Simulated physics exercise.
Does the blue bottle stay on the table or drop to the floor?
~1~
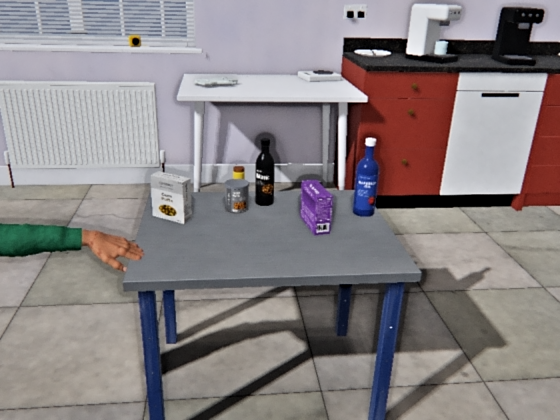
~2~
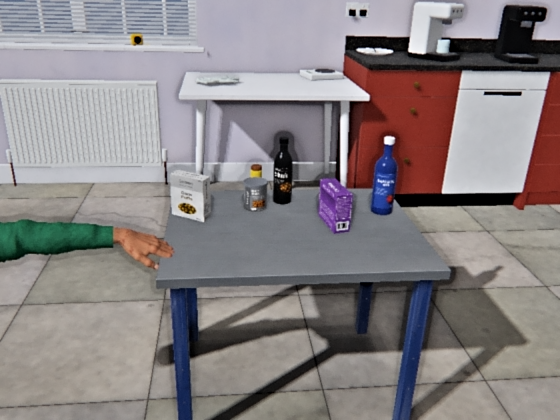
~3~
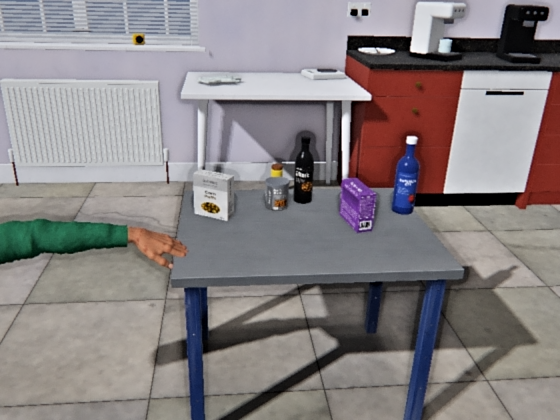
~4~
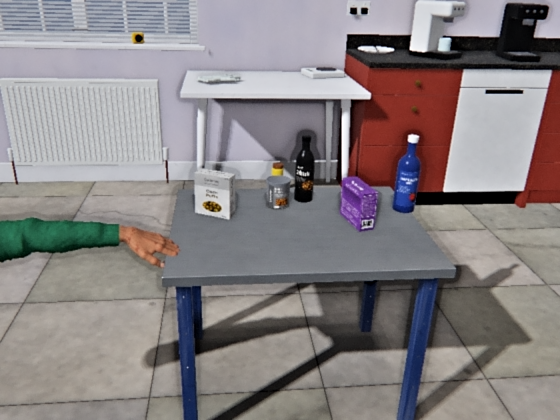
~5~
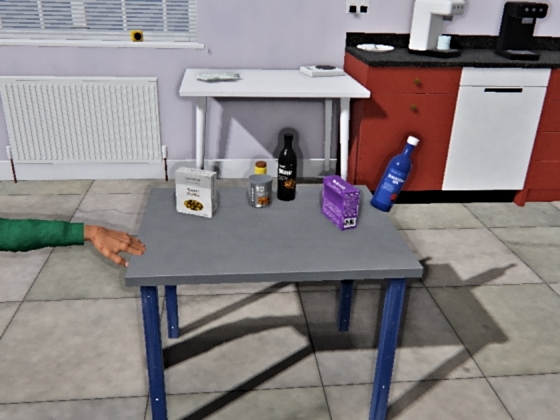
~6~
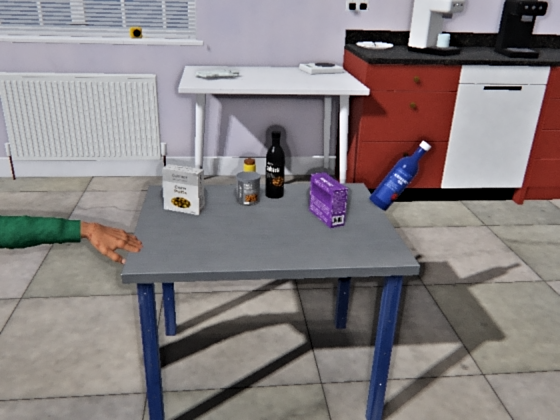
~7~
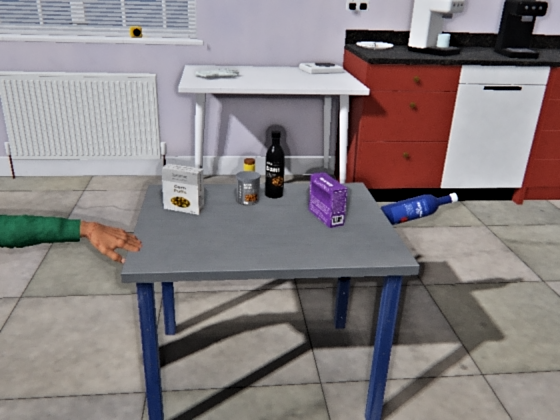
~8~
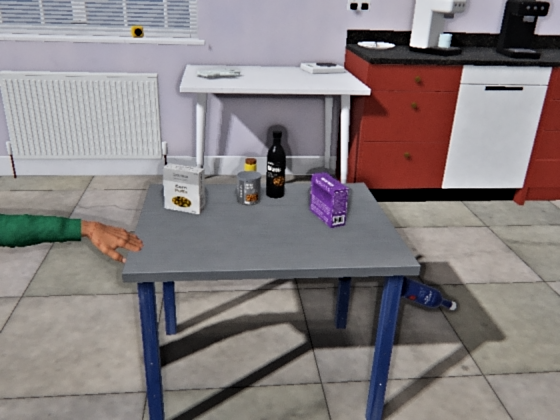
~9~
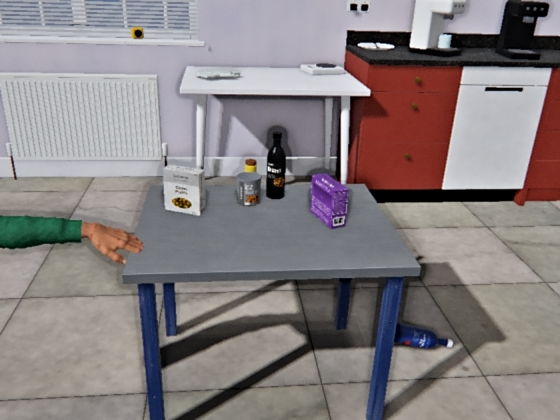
The blue bottle drops to the floor. It tips over the right side of the table as the table jerks back to the left.
